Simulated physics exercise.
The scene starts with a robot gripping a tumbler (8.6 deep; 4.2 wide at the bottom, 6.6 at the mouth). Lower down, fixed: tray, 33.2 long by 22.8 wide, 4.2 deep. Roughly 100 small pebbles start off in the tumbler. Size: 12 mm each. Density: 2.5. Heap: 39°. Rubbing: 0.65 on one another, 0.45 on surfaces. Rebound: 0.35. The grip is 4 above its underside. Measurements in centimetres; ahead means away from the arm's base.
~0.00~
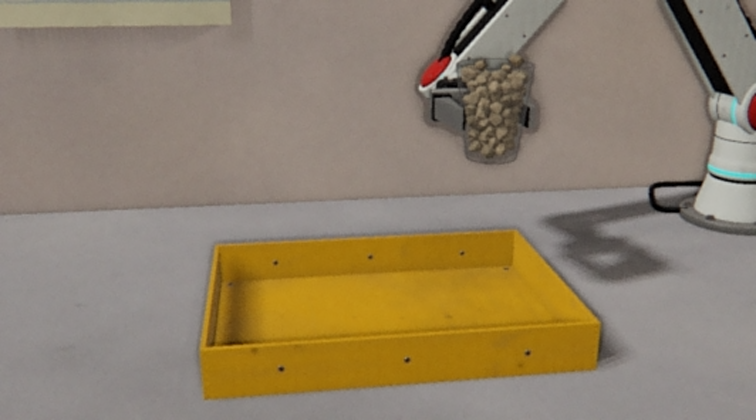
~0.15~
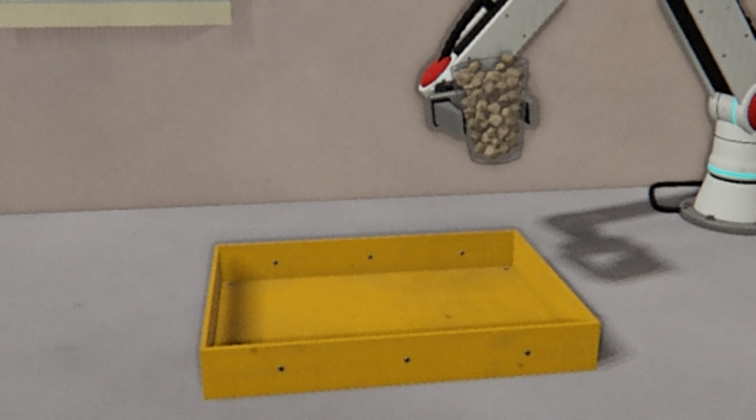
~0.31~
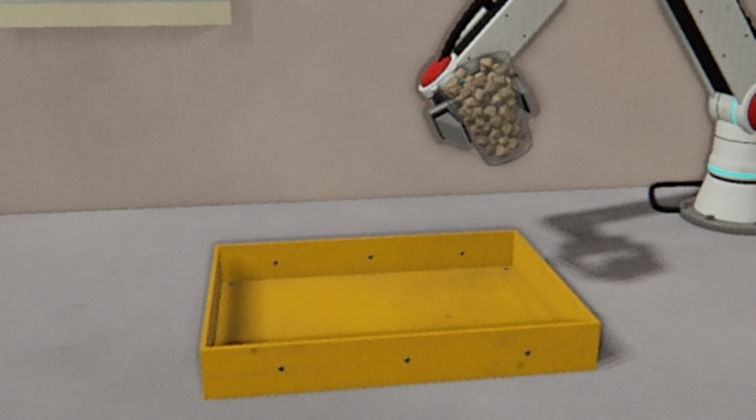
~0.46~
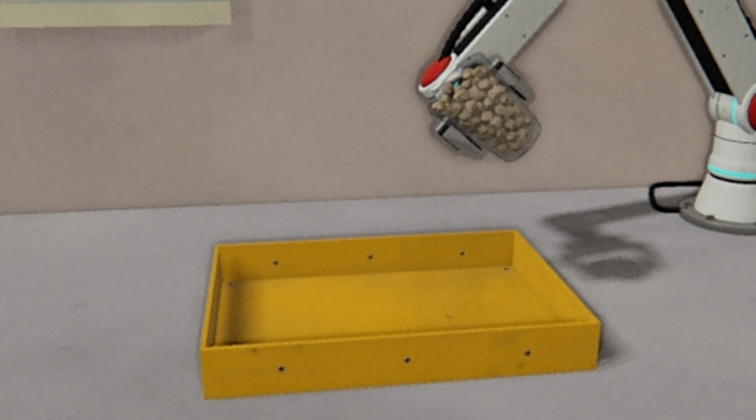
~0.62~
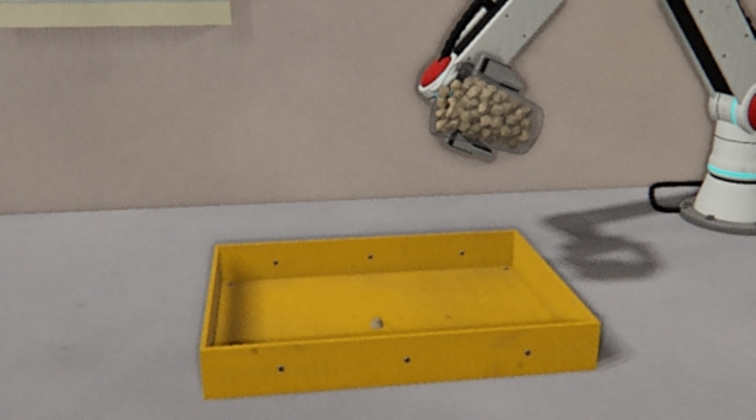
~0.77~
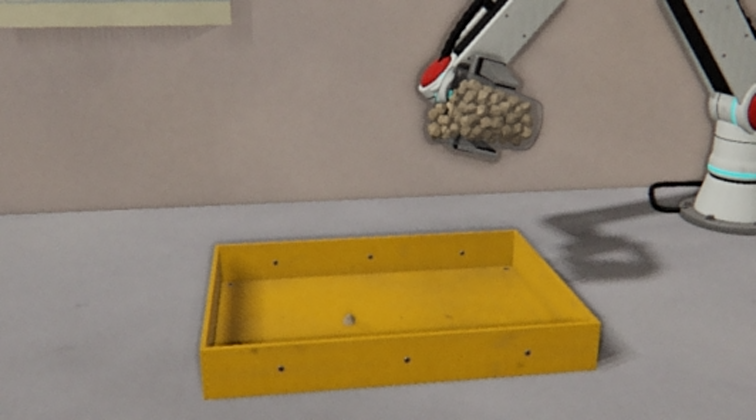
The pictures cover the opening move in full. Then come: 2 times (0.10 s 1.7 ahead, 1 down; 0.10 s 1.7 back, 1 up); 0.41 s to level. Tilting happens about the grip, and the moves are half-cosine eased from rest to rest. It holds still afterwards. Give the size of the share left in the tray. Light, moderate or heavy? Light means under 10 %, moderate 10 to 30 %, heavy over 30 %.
Moderate.
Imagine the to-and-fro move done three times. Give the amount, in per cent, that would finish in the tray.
Then about 25 per cent.
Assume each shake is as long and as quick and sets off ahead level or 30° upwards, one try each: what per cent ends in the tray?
You'd get about 30 per cent with the first setting and about 35 per cent with the second.
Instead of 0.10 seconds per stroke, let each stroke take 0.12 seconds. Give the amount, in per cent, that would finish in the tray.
That gives about 15 percent.
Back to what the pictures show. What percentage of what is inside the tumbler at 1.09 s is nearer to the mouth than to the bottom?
55 %.
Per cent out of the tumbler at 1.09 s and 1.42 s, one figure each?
I'd put it near 10 percent first and near 15 percent later.
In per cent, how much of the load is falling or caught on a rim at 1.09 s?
Some 4 per cent.
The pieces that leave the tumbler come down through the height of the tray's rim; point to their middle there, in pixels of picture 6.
Centre: About (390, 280).
By 1.09 s, tilted 75° forward, highest piece 21 above the table; 89 in the tumbler, 7 in the tray, 4 in flight or on a rim.
By 1.42 s, tilted 25° forward, highest piece 25 above the table; 83 in the tumbler, 15 in the tray, 2 in flight or on a rim.
By 1.78 s, level, highest piece 25 above the table; 83 in the tumbler, 17 in the tray.
By 2.83 s, level, highest piece 25 above the table; 83 in the tumbler, 17 in the tray.
Final count, 83 in the tumbler, 17 in the tray. That is 17 % in the tray.
